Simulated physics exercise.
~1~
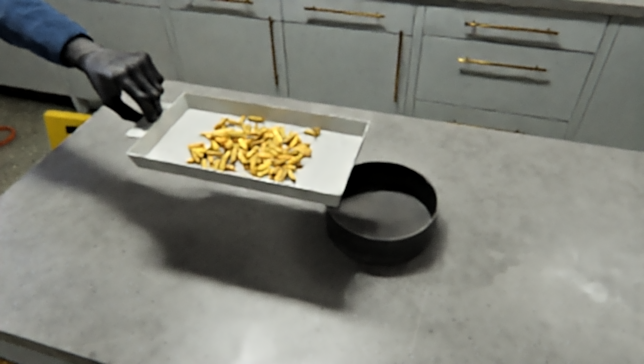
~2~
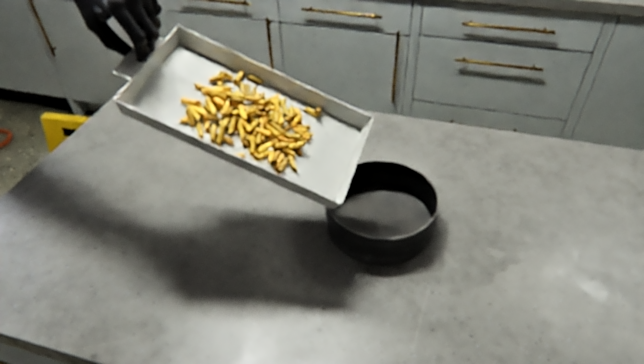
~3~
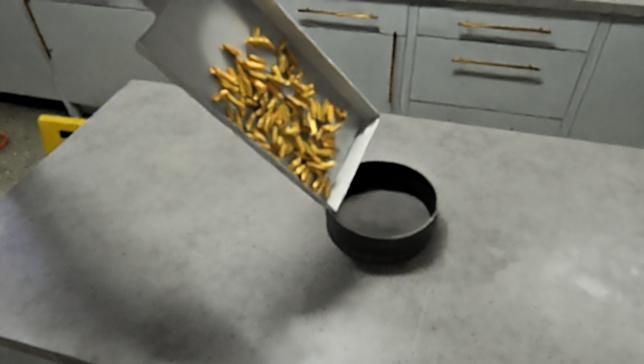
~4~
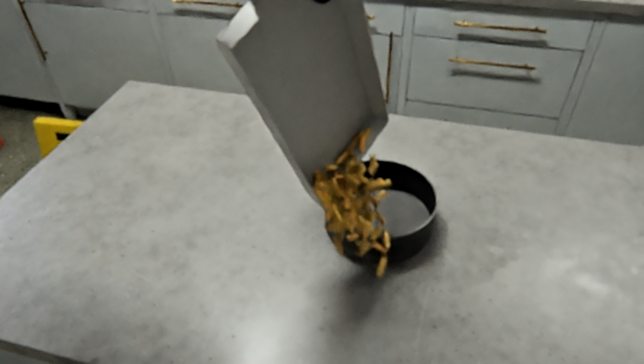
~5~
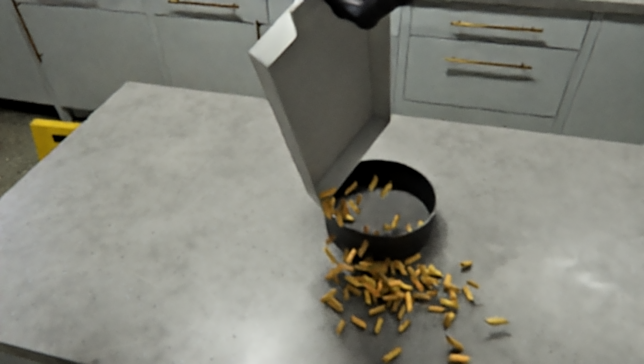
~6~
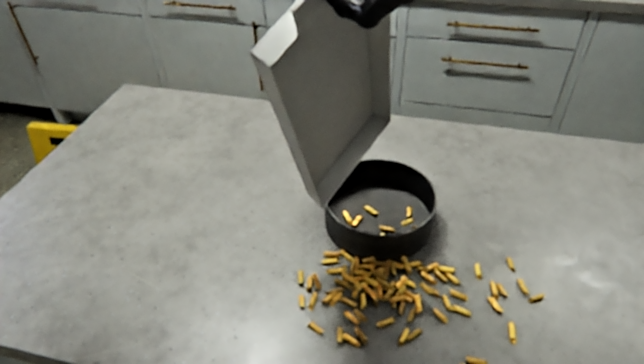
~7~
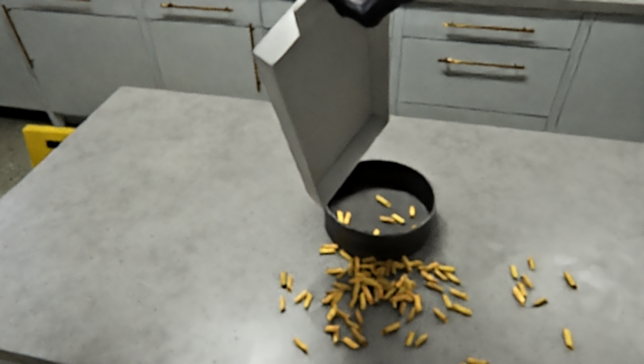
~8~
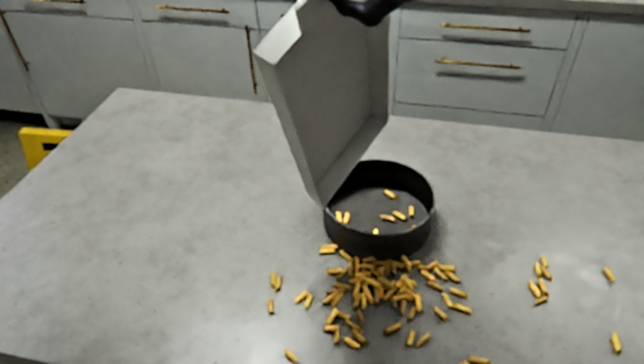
To begin with, a dark-gloved hand holds a pale tray of golden pasta pieces above a grey countertop, with a round black pot standing to its right. The hand lifts the back of the tray, tilting it toward the pot while the pieces stay on it. As the tray steepens, the pasta slides off the lower edge in a clump, much of it falling in front of the pot. The tray then stays nearly upright while stray pieces scatter across the counter. At the end, only a few pieces lie inside the pot, and most sit heaped and strewn outside it.
